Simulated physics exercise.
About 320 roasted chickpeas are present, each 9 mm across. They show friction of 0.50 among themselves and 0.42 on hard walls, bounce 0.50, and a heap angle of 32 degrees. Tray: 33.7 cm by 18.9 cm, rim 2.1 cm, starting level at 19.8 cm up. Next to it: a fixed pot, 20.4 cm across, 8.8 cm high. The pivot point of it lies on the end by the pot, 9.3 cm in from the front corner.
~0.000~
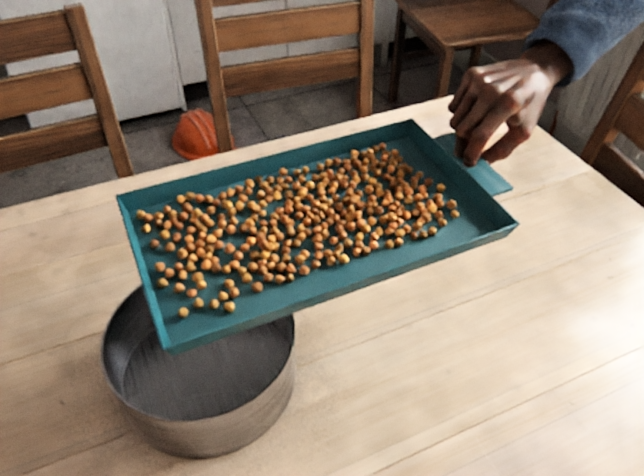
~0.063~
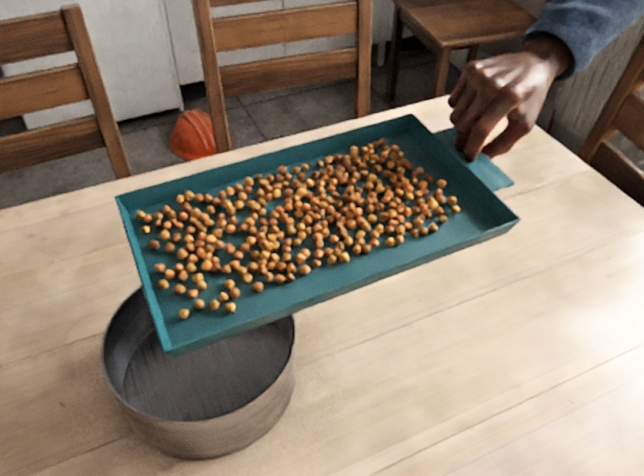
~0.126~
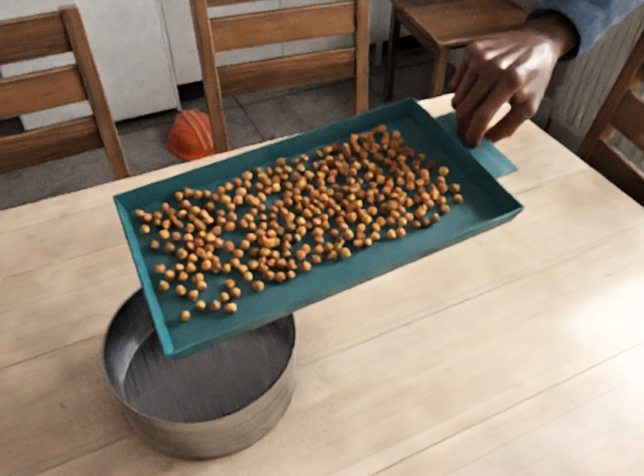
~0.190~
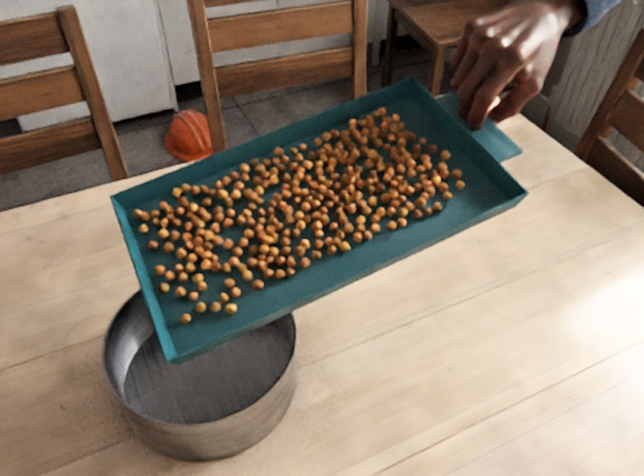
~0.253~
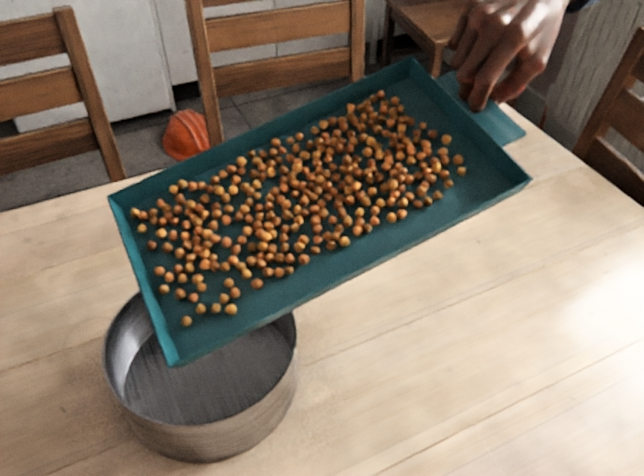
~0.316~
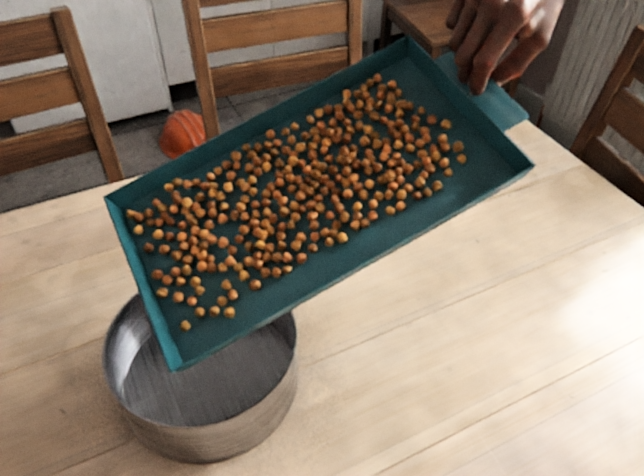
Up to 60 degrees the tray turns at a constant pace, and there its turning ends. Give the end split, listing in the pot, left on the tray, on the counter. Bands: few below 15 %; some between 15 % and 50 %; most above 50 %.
Pot: Few; tray: Most; counter: Some.
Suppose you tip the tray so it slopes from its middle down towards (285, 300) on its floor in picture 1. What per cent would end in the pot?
Something like 0 in a hundred.
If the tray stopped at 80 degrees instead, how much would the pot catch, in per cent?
About 25 in a hundred would end up in the pot.
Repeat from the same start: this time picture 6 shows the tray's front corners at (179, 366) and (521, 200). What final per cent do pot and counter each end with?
Final per cent - pot 0, counter 5.
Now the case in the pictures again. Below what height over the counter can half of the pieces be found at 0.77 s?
I'd say near 24 cm.
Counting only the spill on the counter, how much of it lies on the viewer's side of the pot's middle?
100 %.
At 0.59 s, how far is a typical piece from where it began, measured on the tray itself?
Displacement on the tray: About 7 cm.
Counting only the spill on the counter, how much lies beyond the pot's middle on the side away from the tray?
Share past the middle: Roughly 100 percent.
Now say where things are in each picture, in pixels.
Tray tilt 0 degrees, front corners at (168, 340) and (511, 221); middle of the pieces at (310, 216); pot at (199, 332), in the first picture.
Tray tilt 1 degrees, front corners at (169, 343) and (512, 217); middle of the pieces at (310, 214), in the second picture.
Tray tilt 5 degrees, front corners at (171, 347) and (516, 205), lowest corner left front; middle of the pieces at (310, 208), in the third picture.
Tray tilt 10 degrees, front corners at (172, 352) and (520, 191), lowest corner left front; middle of the pieces at (309, 200), in the fourth picture.
Tray tilt 14 degrees, front corners at (173, 357) and (523, 177), lowest corner left front; middle of the pieces at (307, 193), in the fifth picture.
Tray tilt 19 degrees, front corners at (174, 362) and (525, 164), lowest corner left front; middle of the pieces at (303, 188); pot at (201, 337). The tray's pace is about 75 degrees a second, in the sixth picture.
After 0.59 s, tilt 39 degrees; the tray holds 100 %, the pot 0 %.
After 0.77 s, tilt 53 degrees; the tray holds 100 %, the pot 0 %.
After 1.08 s, tilt 60 degrees; the tray holds 75 %, the pot 0 %.
In the end, at 2.0 s, pot 0 %, tray 70 %, counter 25 %.
